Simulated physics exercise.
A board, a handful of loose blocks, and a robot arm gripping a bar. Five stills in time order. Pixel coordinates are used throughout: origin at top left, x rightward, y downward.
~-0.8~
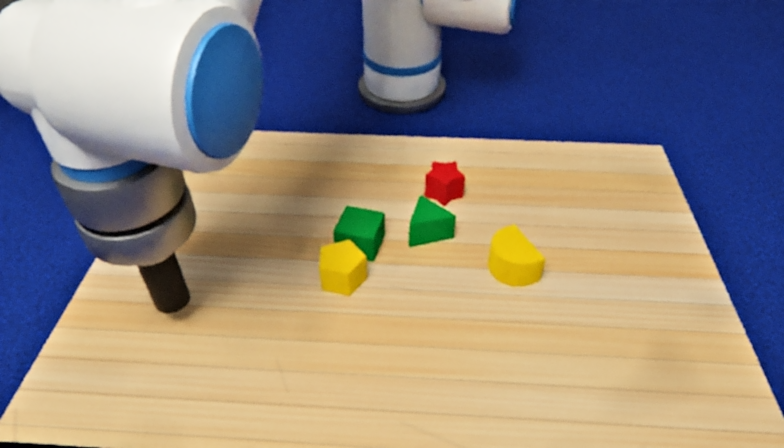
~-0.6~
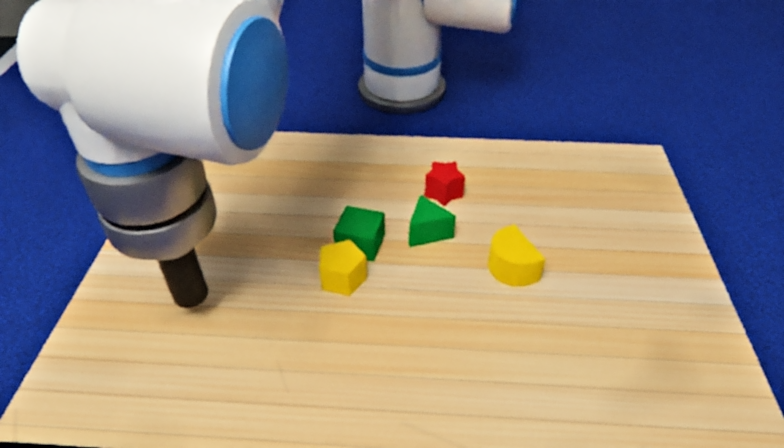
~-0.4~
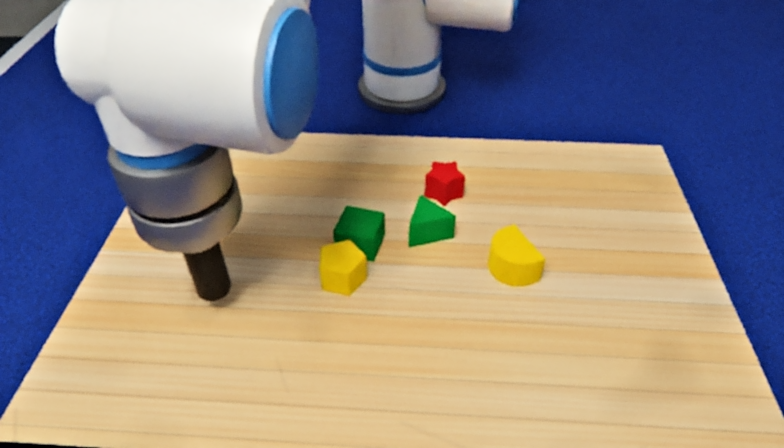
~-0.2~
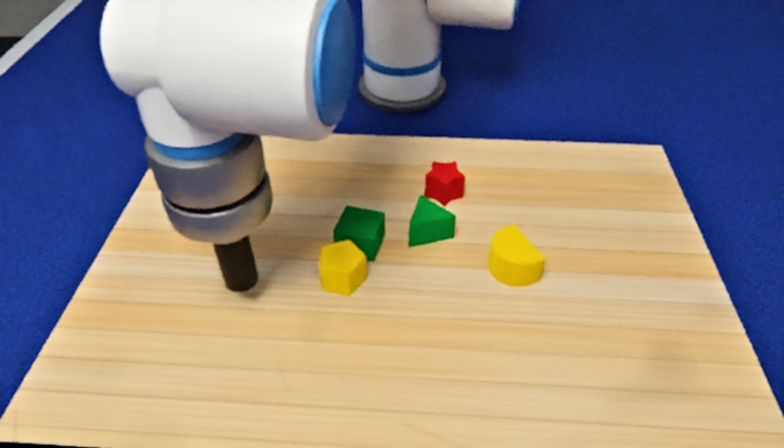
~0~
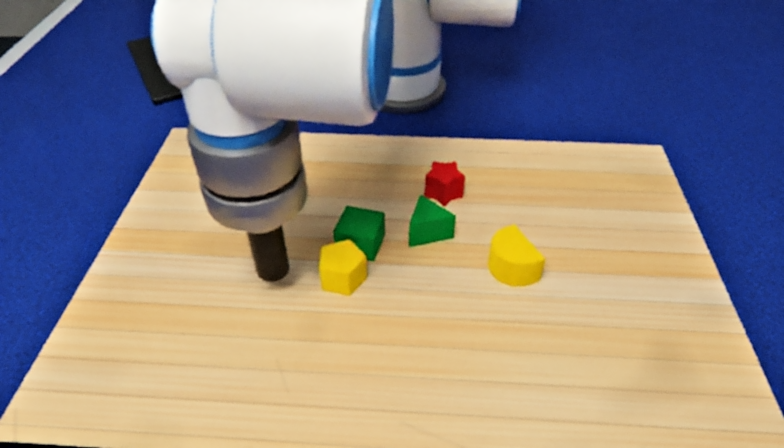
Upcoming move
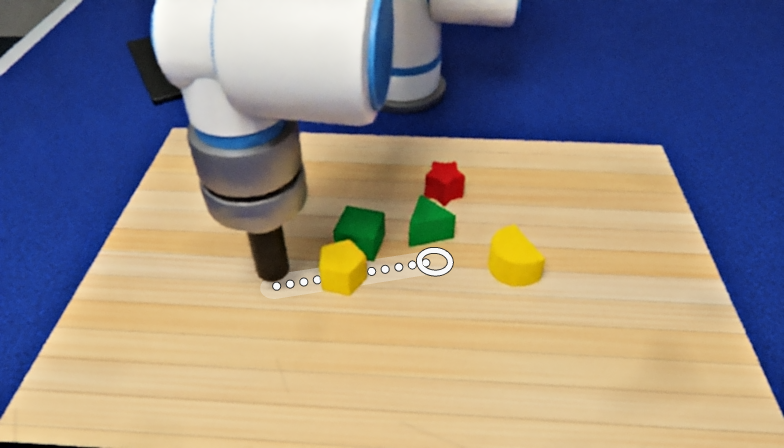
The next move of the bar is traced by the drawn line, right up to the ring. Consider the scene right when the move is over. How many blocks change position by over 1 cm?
One block moves.
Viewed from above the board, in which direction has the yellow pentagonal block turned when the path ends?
It turns clockwise.
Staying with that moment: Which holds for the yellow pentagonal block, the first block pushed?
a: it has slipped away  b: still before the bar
Answer: B.
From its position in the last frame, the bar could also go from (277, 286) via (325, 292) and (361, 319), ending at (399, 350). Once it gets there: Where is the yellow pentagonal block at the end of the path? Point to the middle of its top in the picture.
Around (363, 256).
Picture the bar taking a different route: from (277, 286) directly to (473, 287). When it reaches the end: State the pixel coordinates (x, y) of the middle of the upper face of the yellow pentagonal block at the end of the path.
It sits at (411, 238).
The drawn path runs straight from (277, 286) to (435, 261).
On the path given first. One third of the way, bar (329, 262); yellow pentagonal block (366, 254).
Two thirds of the way, bar (384, 253); yellow pentagonal block (421, 250), turned 15° clockwise; green square piece (362, 220).
At the end, bar (436, 245); yellow pentagonal block (473, 248), turned 35° clockwise; green square piece (362, 220); green triangle not moved.
